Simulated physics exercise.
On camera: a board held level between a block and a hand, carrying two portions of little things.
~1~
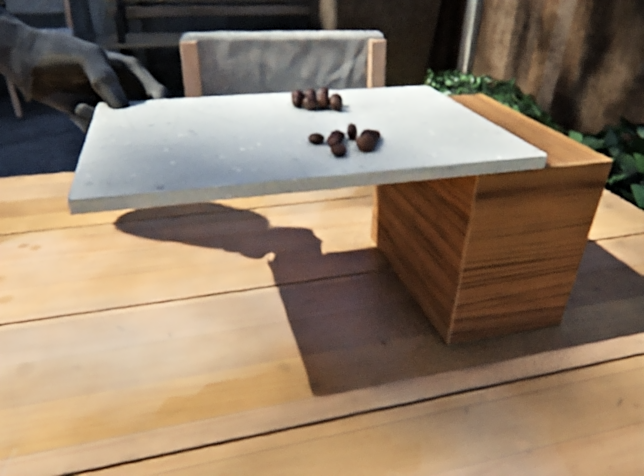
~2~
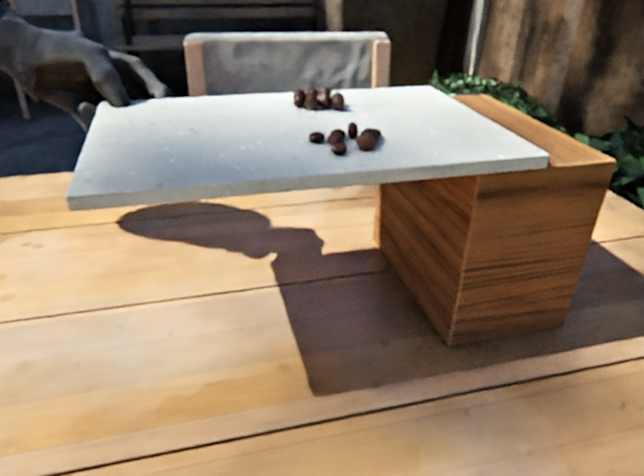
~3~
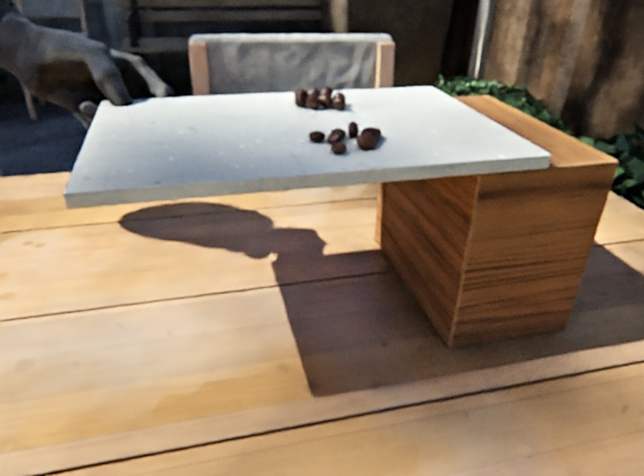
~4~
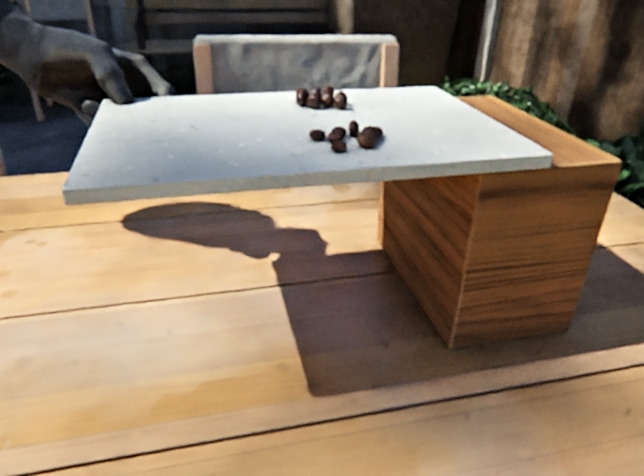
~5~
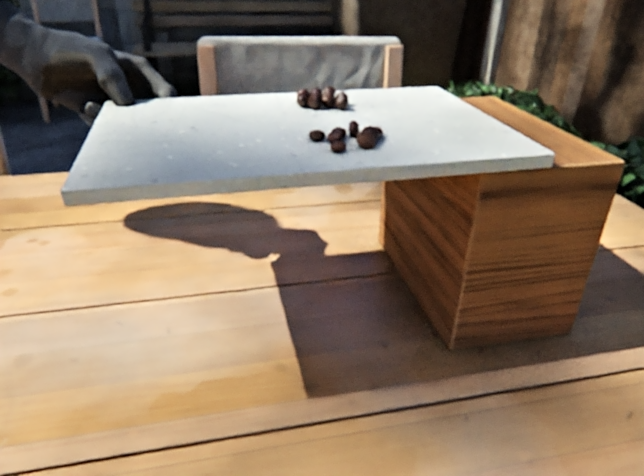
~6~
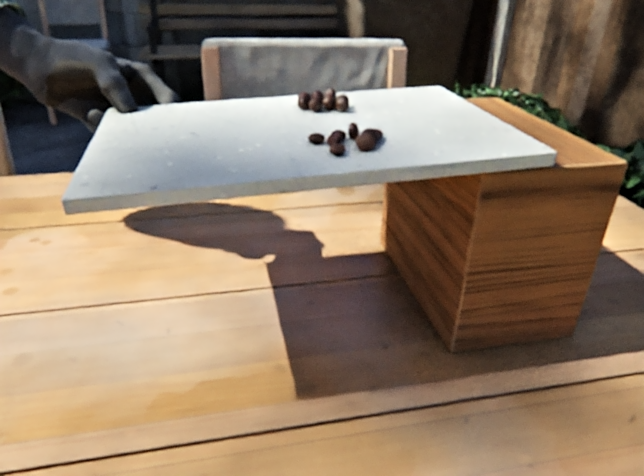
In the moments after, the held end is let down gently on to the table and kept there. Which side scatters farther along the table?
It is the back handful.
Then, 0.67 s later than the last frame, board sloping at 21°; front handful every one still on the board; back handful every one still on the board.
Then, 1.27 s later than the last frame, board sloping at 37°; front handful every one still on the board; back handful mostly one to two board lengths out.
Then, 1.77 s later than the last frame, board resting at 37°; front handful mostly at the foot of the board; back handful mostly one to two board lengths out, about a tenth gone off the table.
When it is over, board resting at 37°; front handful mostly at the foot of the board; back handful mostly more than two board lengths out, roughly half gone off the table; the back handful has gone farther.
